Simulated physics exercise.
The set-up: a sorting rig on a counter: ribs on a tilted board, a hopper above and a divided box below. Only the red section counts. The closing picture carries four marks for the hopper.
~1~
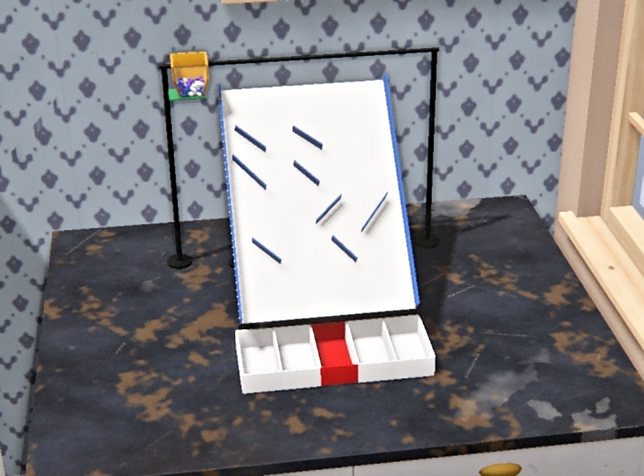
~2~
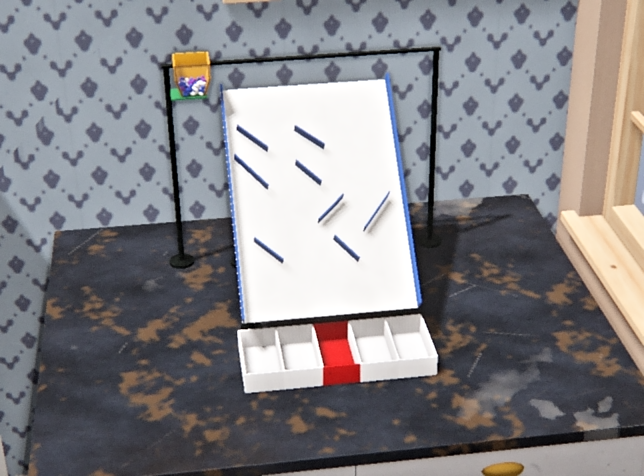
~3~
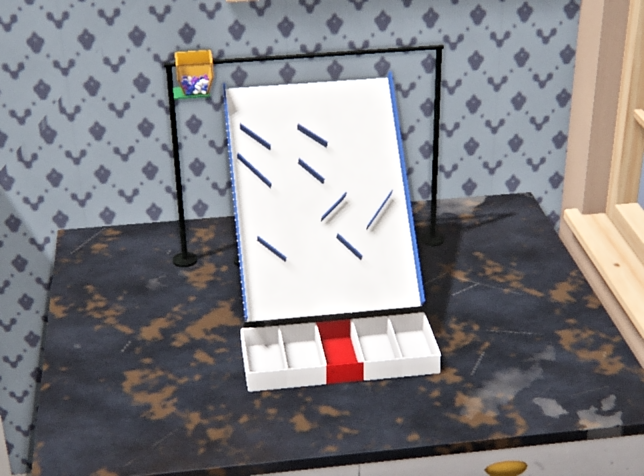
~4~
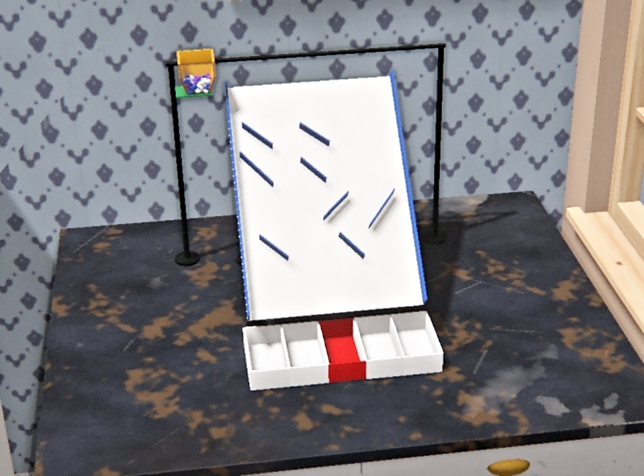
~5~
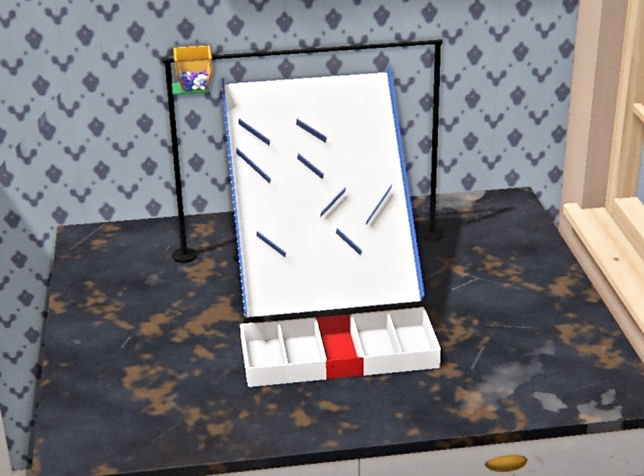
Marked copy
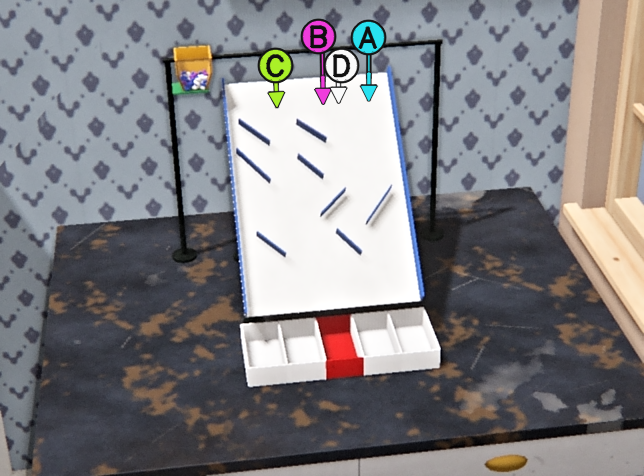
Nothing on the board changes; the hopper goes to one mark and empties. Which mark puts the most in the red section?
C.
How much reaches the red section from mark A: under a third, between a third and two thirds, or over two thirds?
It is under a third.
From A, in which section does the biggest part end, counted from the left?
The fifth.
On the marked copy, mark A meets the board at (368, 94); mark B meets the board at (323, 98); mark C meets the board at (276, 101); mark D meets the board at (338, 97).
With A, none in the red section, nearly all in other sections, a small part outside the box.
With B, none in the red section, nearly all in other sections, a small part held on the board.
With C, about a third in the red section, about half in other sections, a small part outside the box.
With D, a stray few in the red section, nearly all in other sections.
